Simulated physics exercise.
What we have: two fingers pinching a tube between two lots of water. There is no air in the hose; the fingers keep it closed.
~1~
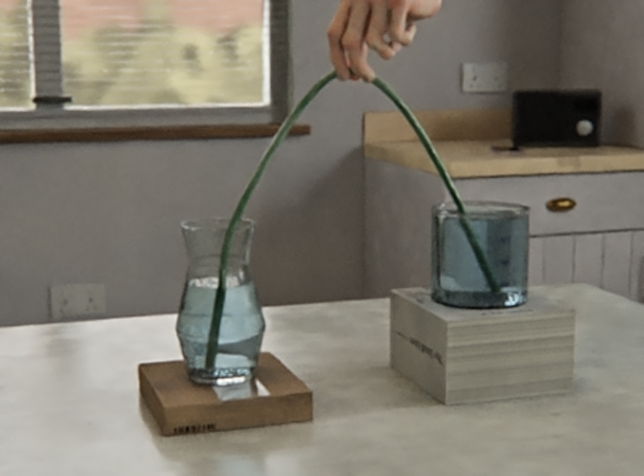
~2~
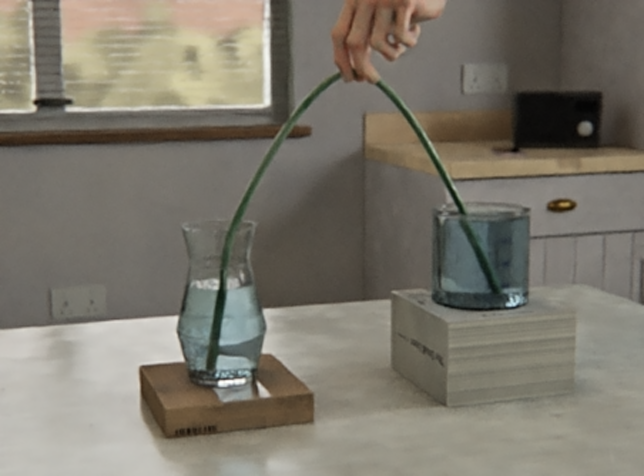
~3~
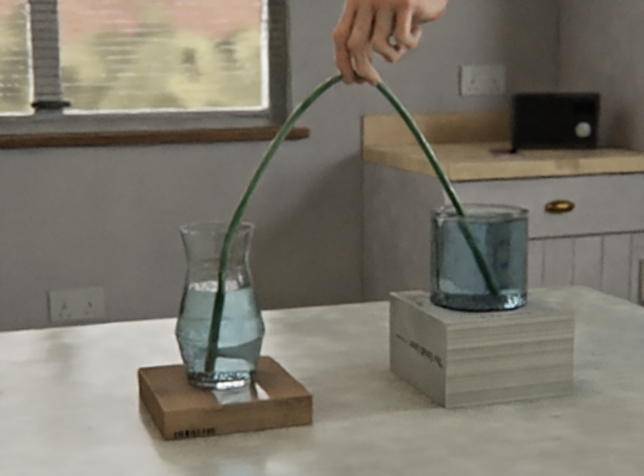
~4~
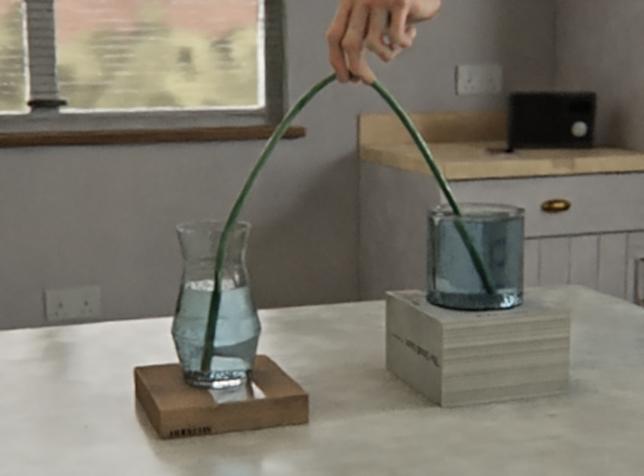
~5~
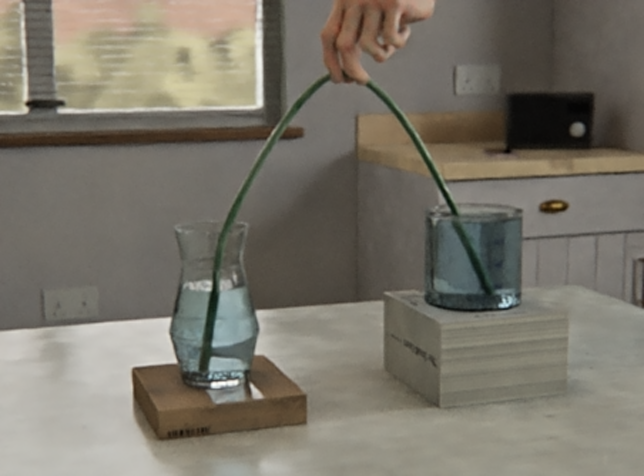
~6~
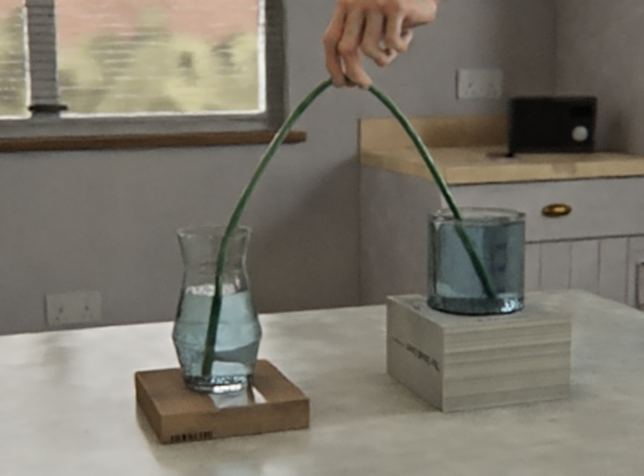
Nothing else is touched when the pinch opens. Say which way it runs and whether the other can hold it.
The water goes leftwards; the receiving one has room for it.
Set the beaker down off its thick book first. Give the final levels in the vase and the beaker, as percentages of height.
Near 45 and 100 in a hundred.
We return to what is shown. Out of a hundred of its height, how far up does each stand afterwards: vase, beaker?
Roughly 90 per cent, then 80 per cent.
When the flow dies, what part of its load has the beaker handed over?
About 15 per cent.
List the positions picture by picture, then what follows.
In the first picture, still shut; vase (220, 297) about two thirds full, up on the box; beaker (480, 252) nearly full, up on the thick book.
In the second picture, the hose is pinched; vase about two thirds full, surface at (221, 284); beaker nearly full, surface at (481, 215).
In the third picture, nothing flows; vase (220, 301) about two thirds full; beaker (479, 255) nearly full.
In the fourth picture, fingers on the hose; vase about two thirds full, surface at (215, 285); beaker nearly full, surface at (476, 216).
In the fifth picture, still shut; vase (214, 300) about two thirds full, up on the box; beaker (473, 255) nearly full, up on the thick book.
In the sixth picture, the hose is pinched; vase about two thirds full, surface at (216, 289); beaker nearly full, surface at (476, 220).
Shortly, the vase is about two thirds full; the beaker is nearly full.
Then, the vase is about three quarters full; the beaker is about three quarters full.
At the finish, the vase is nearly full; the beaker is about three quarters full; the two surfaces are level.
